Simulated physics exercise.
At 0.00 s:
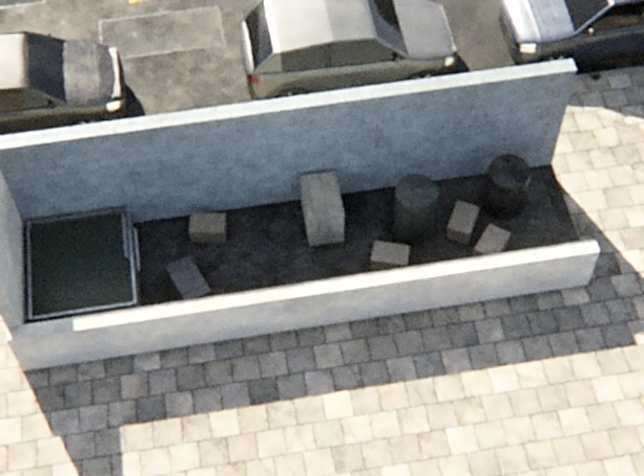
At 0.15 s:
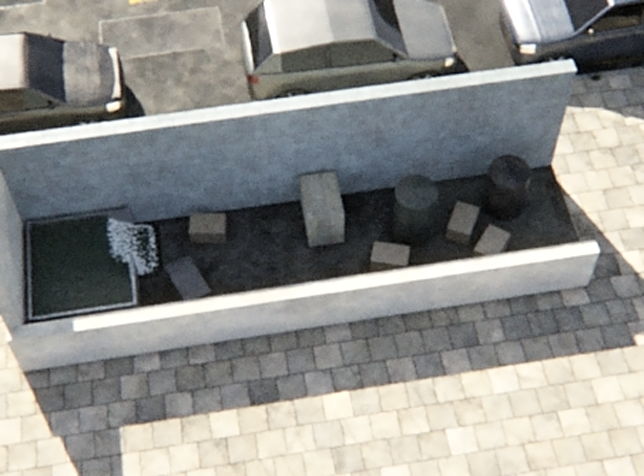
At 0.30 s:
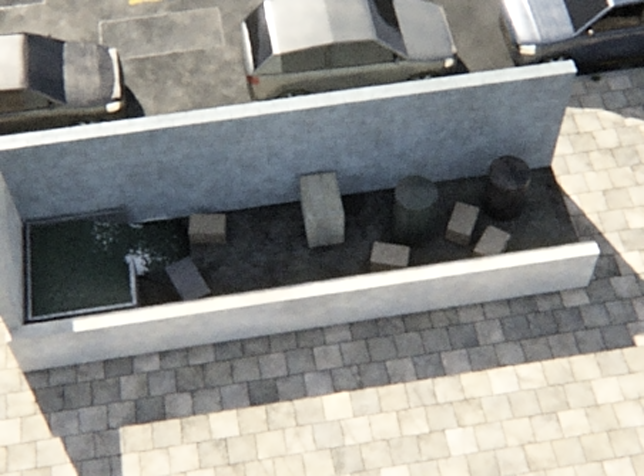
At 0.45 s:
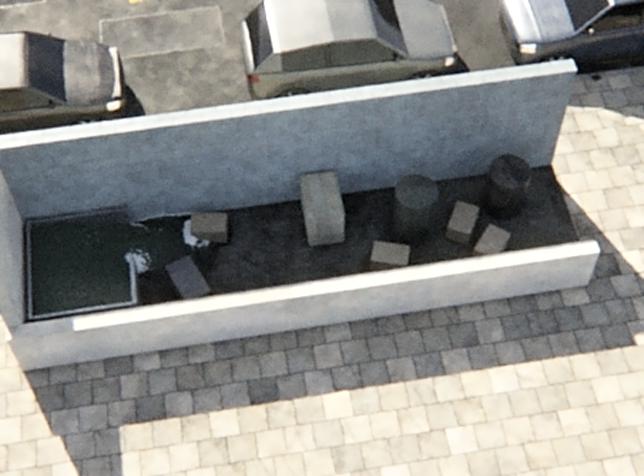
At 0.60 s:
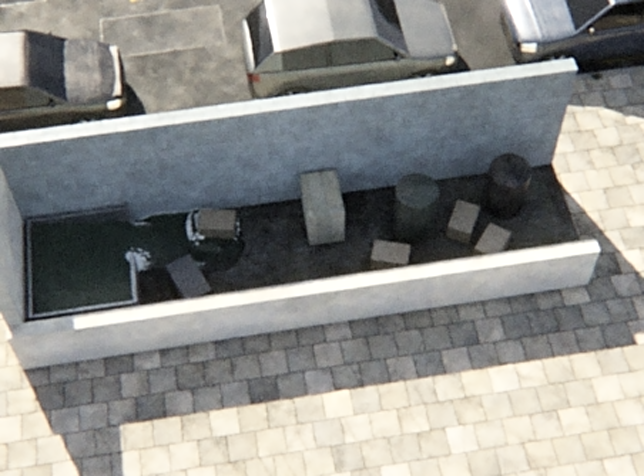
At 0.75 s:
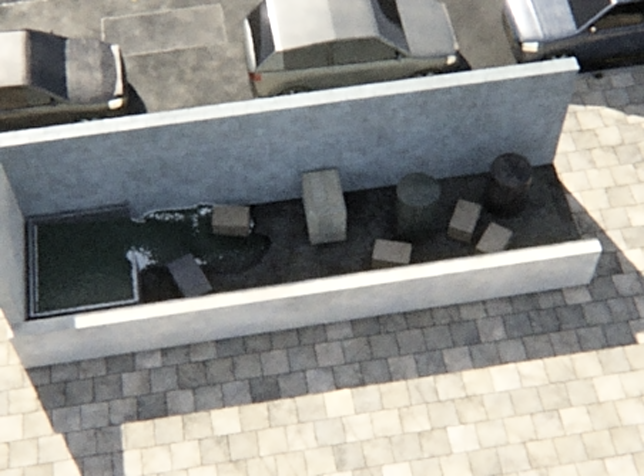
Dark water burst from the tank at the left end of a walled lane and spread right across the ground, reaching a small block near the back wall and nudging it a little to the right.
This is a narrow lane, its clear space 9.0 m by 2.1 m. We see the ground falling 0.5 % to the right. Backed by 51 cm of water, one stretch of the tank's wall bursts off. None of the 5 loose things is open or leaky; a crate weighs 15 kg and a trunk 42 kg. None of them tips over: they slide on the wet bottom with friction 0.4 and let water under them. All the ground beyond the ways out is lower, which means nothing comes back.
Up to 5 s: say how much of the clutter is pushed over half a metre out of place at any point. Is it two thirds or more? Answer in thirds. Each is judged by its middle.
No, it is between one and two thirds.
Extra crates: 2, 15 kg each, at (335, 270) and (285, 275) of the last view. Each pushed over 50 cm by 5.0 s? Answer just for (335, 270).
That one is greater.
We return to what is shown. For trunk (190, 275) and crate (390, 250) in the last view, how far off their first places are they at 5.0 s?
Taking them in the order asked, 0 cm and then 30 cm.
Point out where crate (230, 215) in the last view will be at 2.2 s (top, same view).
Somewhere near (289, 229) in the last view.
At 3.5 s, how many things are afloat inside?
Count: 1.
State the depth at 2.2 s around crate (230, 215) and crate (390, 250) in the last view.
First roughly 21 cm, second roughly 3 cm.
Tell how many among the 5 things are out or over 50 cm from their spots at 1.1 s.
By my tally, 1.
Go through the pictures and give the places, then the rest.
A crate at (207, 223) rests on the ground; a crate at (390, 253) rests on the ground; water covers 2.8 m2; 0 of 5 have shifted, in the first picture.
A crate at (207, 223), on the bottom; a crate at (390, 254) rests on the ground; 3.3 m2 under water; 0 of 5 have shifted, in the second picture.
A crate at (207, 224), on the bottom; a crate at (390, 254) rests on the ground; 3.8 m2 under water; 0 of 5 have shifted, in the third picture.
A crate at (208, 222), on the bottom; a crate at (390, 253), on the bottom; 4.3 m2 under water; 0 of 5 have shifted, in the fourth picture.
A crate at (217, 219), on the bottom, 16 cm from its start; a crate at (391, 252) rests on the ground; water covers 4.7 m2; 1 of 5 have shifted, in the fifth picture.
A crate at (230, 216) rests on the ground, 37 cm from its start; a crate at (392, 251), on the bottom; water covers 5.3 m2; 1 of 5 have shifted, in the sixth picture.
After 1.1 s 1 of 5 are over 50 cm from their spots; 0 afloat.
After 2.2 s 1 of 5 are over 50 cm from their spots; 1 afloat.
After 3.5 s 1 of 5 are over 50 cm from their spots; 1 afloat.
After 5.0 s 2 of 5 are over 50 cm from their spots, and 2 have been at some point; 1 afloat.
